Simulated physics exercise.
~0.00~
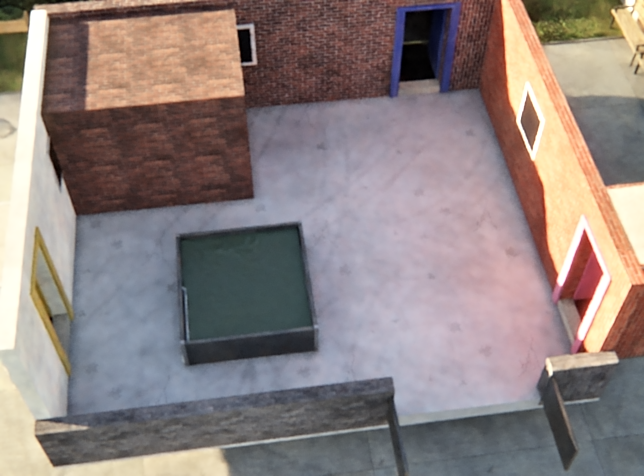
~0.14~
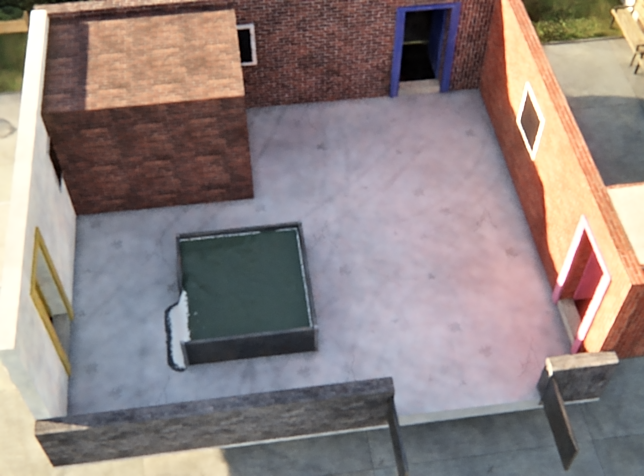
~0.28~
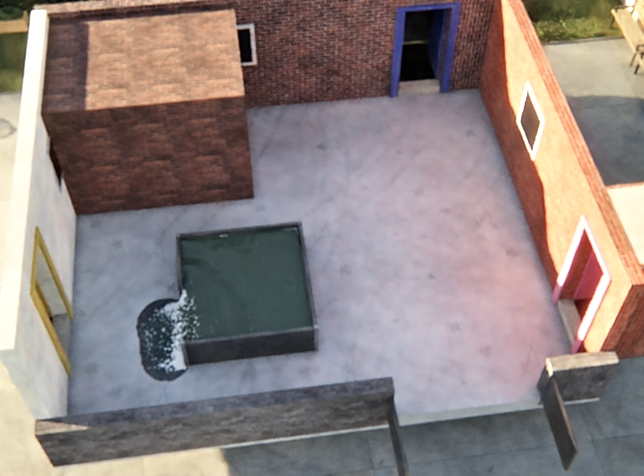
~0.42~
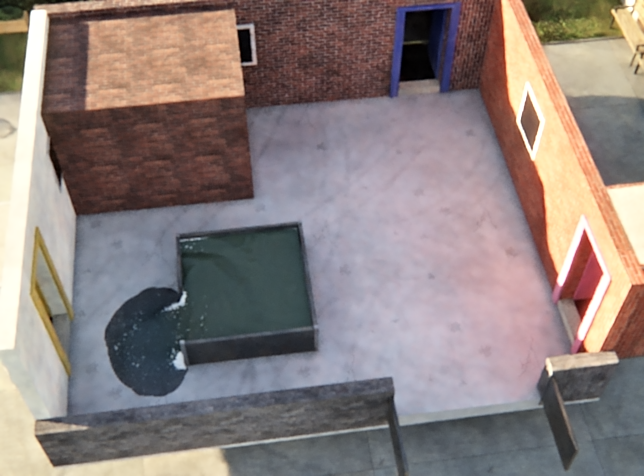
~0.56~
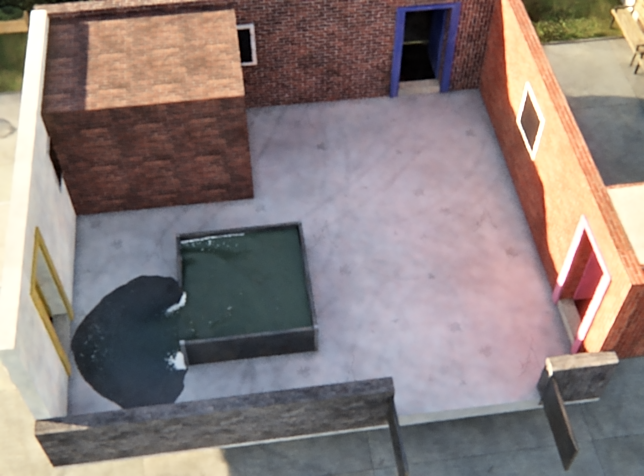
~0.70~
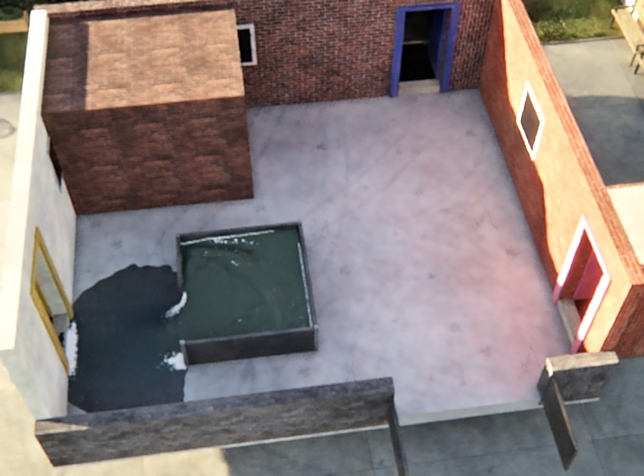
A walled yard with a pale grey floor is seen from high above, with a brick block filling its far left corner. A dark square tank of deep green water stands left of centre, with a yellow-framed doorway on the left, a blue one at the back and a pink one on the right. The tank's left side opens and dark water pours out, fanning across the floor to the left and near walls, while the camera stays still.
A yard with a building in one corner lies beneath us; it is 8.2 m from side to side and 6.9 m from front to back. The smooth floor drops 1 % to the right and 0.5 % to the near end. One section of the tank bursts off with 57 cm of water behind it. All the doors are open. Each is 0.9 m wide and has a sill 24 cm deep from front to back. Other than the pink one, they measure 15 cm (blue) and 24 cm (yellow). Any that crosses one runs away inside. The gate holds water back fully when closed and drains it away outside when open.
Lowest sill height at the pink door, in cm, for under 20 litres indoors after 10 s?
I would say 6.5 cm.
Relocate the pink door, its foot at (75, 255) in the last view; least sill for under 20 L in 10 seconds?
Minimum: Close to 8.0 cm.
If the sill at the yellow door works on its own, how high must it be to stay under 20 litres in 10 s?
The yellow one would have to be about 27 cm high.
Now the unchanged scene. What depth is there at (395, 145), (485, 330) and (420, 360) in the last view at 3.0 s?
Roughly 0, 0 and 0 centimetres.
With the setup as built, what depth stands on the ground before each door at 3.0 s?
The pink door has 0 cm, the blue door 0 cm and the yellow door 25 cm.
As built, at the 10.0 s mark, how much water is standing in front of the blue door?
0.0 cm.
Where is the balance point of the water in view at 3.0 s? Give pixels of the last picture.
The balance point sits at roughly (182, 325).
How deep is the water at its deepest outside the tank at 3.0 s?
It gets to close to 29 centimetres there.
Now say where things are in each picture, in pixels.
The tank at (244, 282) is whole and still, 57 cm deep; the pink door at (579, 293) is dry, in the first frame.
The front is at (170, 332), 0.3 m from the gap at (186, 328); 0.2 m2 of floor is wet, 57 cm left at the back, in the second frame.
Water pours out at (186, 329) and has run 0.8 m, to (141, 326); about 10 cm deep outside, 57 cm at the back, in the third frame.
The front is at (111, 345), 1.2 m from the gap at (187, 330); 1.8 m2 of floor is wet, 57 cm left at the back, in the fourth frame.
The front is at (78, 352), 1.8 m from the gap at (187, 330); 3.0 m2 of floor is wet, 57 cm left at the back, in the fifth frame.
The gap is at (187, 329), the front 2.0 m out at (63, 345); the back of the tank holds 57 cm; the pink door at (579, 293), 6.3 m from the gap, is still 6.4 m from the nearest water, in the sixth frame.
After 1.4 s water covers 15 % of the floor, deepest (48 cm) near (66, 441); it has not reached the pink door.
After 3.0 s water covers 25 % of the floor, deepest (29 cm) near (66, 441); it has not reached the pink door.
After 10.0 s water covers 80 % of the floor, deepest (11 cm) near (566, 341); 10 cm at the pink door, 0 litres in over its 15 cm sill.
At the pink door as built, the water arrived by 5.4 s and peaked near 10 cm at 9.6 s.
Run again over the same 10 s with other heights there, 35 litres in over 5.5 cm, 10 litres over 7.5 cm. The limit of 20 litres is kept from about 6.5 cm up.
